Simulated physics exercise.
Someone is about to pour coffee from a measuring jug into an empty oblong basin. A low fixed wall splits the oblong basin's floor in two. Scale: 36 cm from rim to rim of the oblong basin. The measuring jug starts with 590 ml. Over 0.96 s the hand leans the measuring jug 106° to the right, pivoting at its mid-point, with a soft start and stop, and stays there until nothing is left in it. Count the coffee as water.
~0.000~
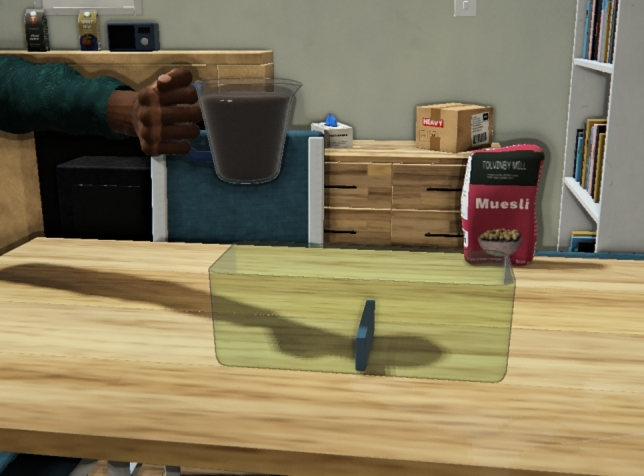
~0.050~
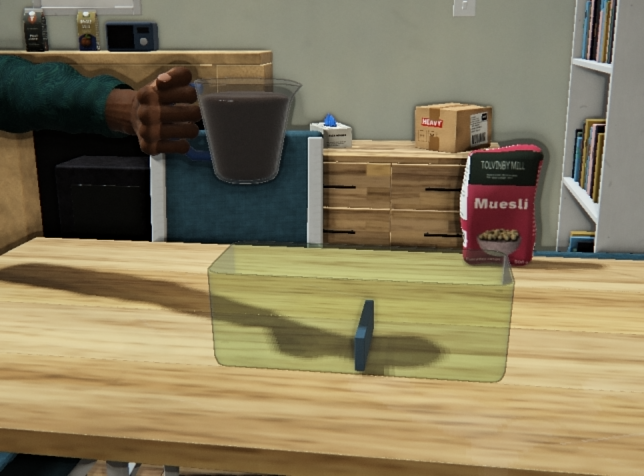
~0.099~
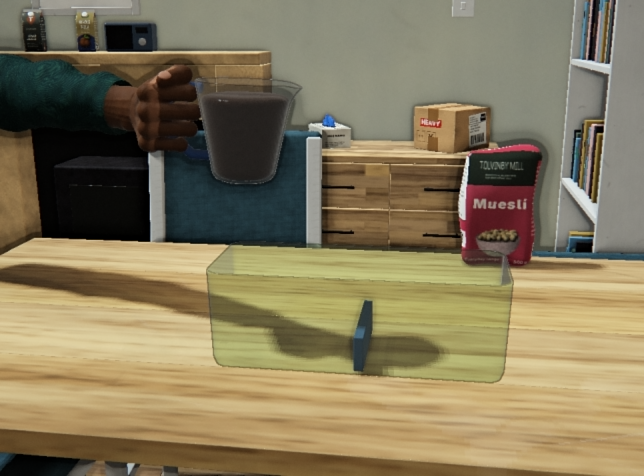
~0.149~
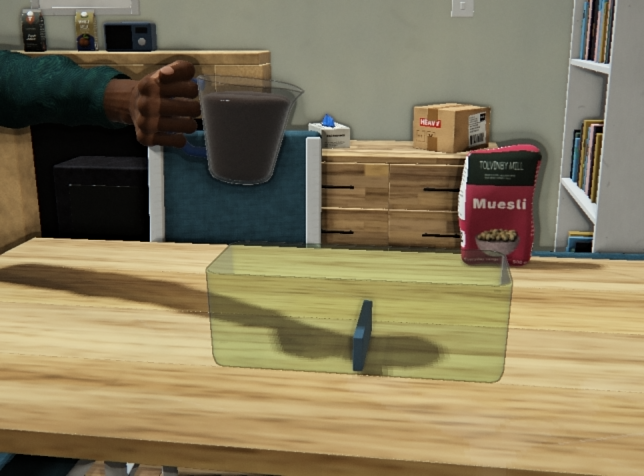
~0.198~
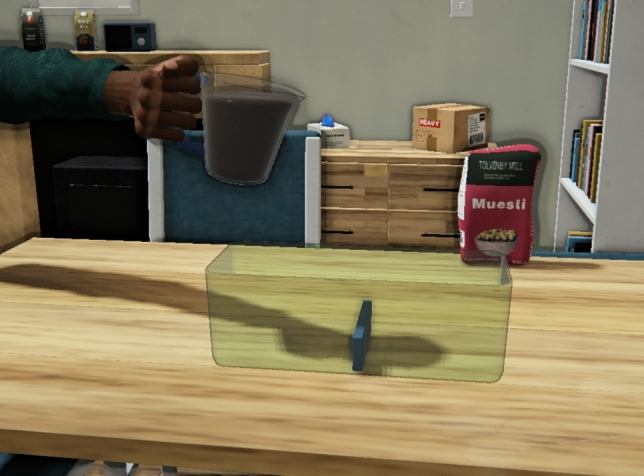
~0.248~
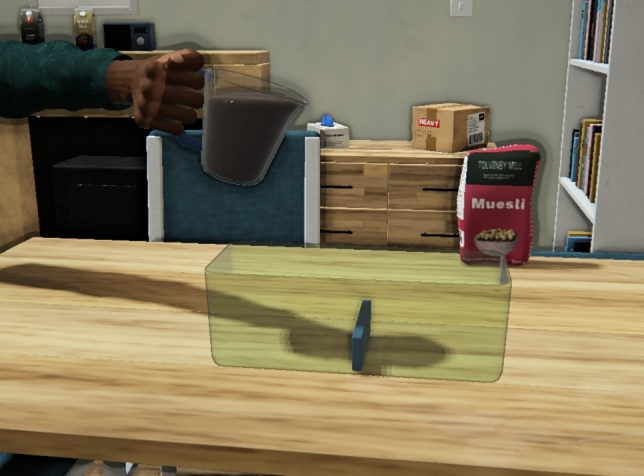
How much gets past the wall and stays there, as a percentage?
The far part has some 44 per cent.
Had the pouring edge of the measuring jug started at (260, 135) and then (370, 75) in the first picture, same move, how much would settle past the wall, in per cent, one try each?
First 5, then 95 per cent.
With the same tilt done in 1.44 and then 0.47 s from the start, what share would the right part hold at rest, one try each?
First 60, then 25 per cent.
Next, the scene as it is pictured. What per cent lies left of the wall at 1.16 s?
Some 54 per cent.
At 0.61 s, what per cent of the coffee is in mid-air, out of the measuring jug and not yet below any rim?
Some 26 per cent.
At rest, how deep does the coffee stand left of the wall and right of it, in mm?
Some 14 mm on the left and 12 mm on the right.
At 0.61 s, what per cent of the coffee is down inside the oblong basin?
Some 10 per cent.
By 0.61 s the tilt is 75° and 64 per cent is still to pour, 2 is left of the wall and 8 right of it.
By 0.88 s the tilt is 104° and 11 per cent is still to pour, 30 is left of the wall and 41 right of it.
By 1.16 s the tilt is 106° and 0 per cent is still to pour, 55 is left of the wall and 43 right of it.
By 1.46 s the tilt is 106° and 0 per cent is still to pour, 55 is left of the wall and 44 right of it.
At rest 55 per cent lies left of the wall, 44 right of it and 1 outside.
